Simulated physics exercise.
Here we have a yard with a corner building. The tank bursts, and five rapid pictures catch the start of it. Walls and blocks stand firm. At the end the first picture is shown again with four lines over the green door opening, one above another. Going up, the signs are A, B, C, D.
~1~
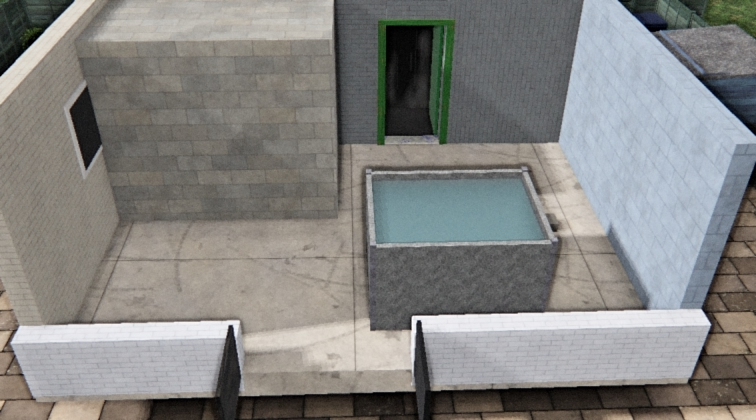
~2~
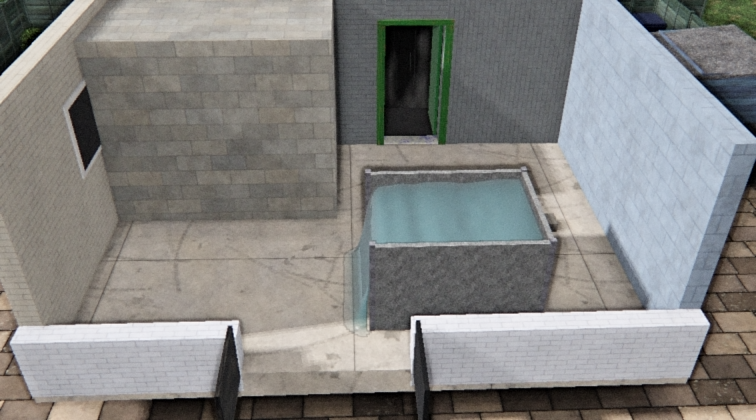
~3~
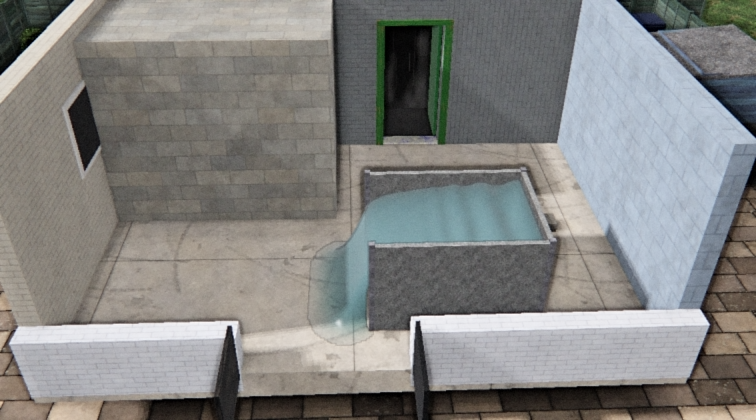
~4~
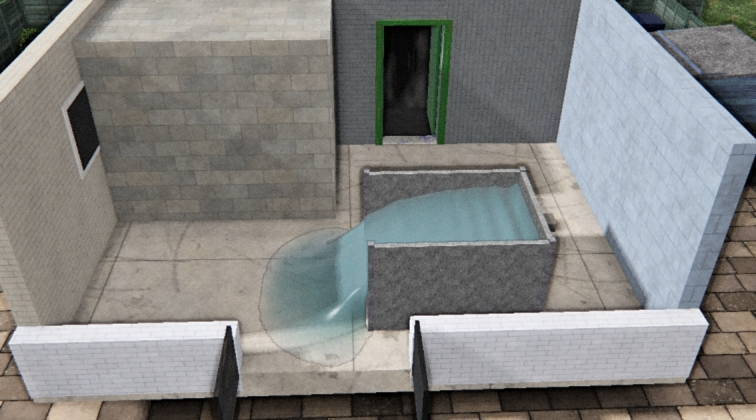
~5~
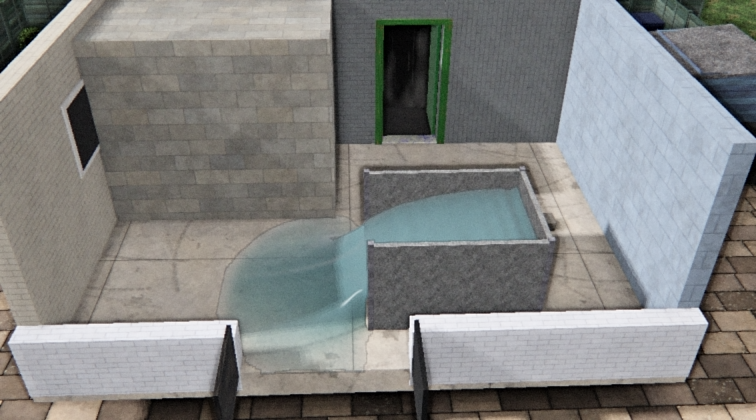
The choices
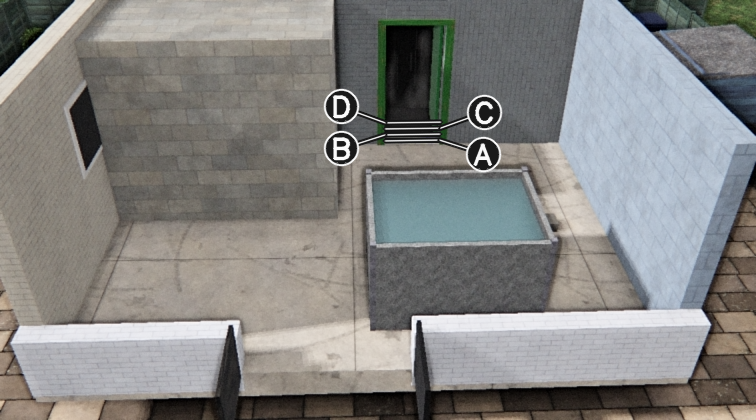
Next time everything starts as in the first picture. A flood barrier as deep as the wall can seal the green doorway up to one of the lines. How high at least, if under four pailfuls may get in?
It is A.
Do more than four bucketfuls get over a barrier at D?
No, that is safe.
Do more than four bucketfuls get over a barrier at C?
No.
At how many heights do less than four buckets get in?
All of them.
On the marked copy, A at (412, 140); B at (412, 134); C at (412, 128); D at (413, 122); from the bottom up A, B, C, D.
Choosing A, a splash gets over, under a bucket.
Choosing B, nothing gets over.
Choosing C, nothing gets over.
Choosing D, nothing gets over.
